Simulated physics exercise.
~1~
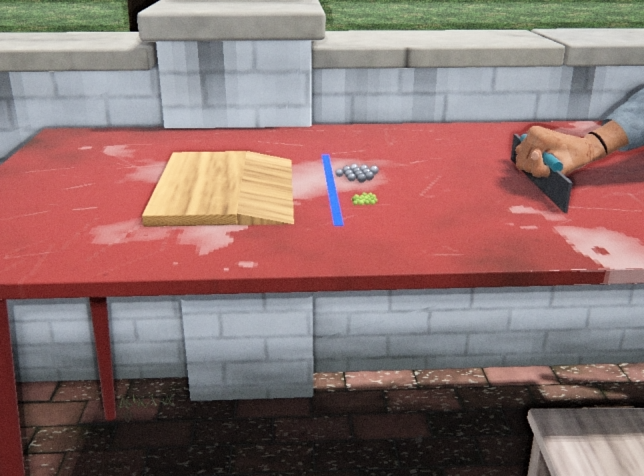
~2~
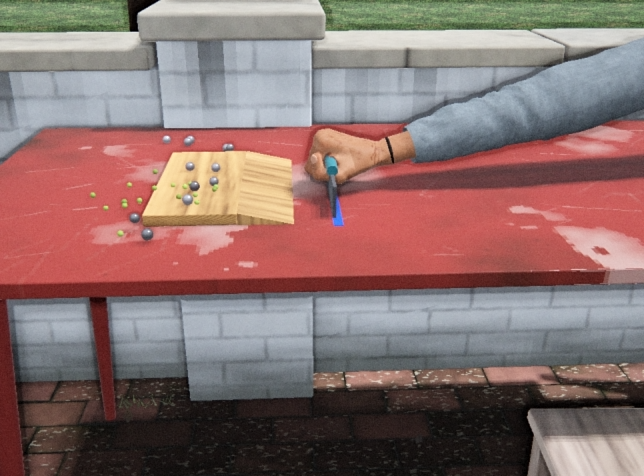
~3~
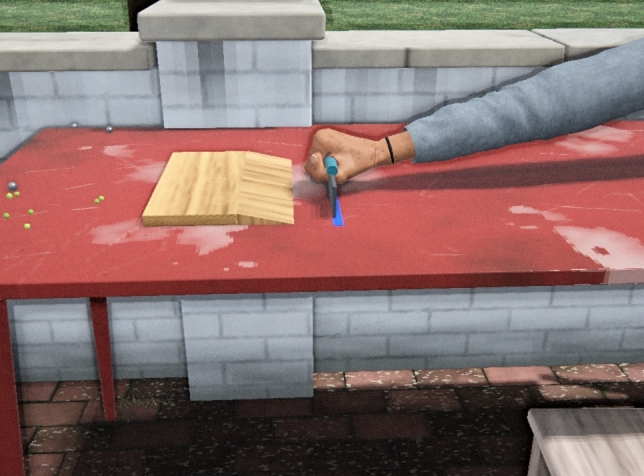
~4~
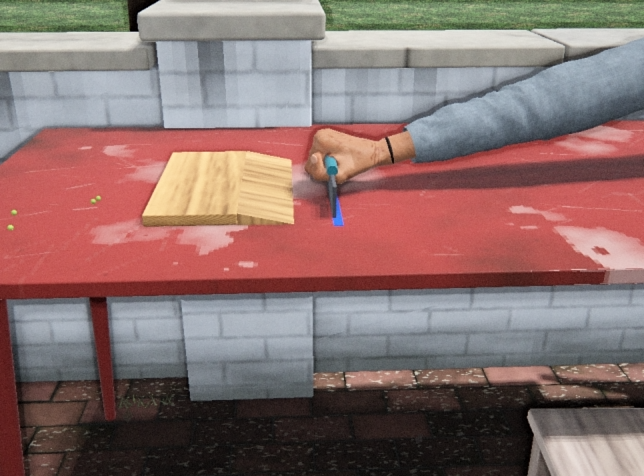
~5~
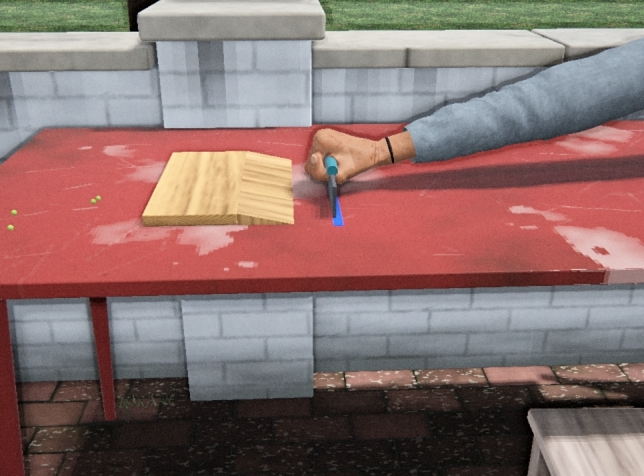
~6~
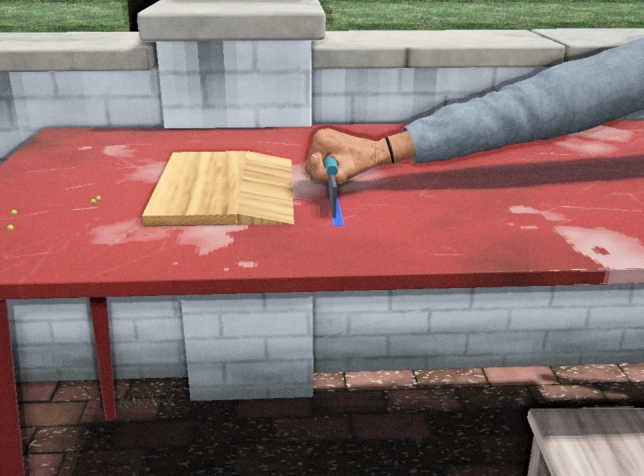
A hand swept a scraper left across a red table to a strip of blue tape and stopped, sending gray balls and small green ones over a low wooden wedge; the gray ones rolled out of view, while a few green ones settled at left.
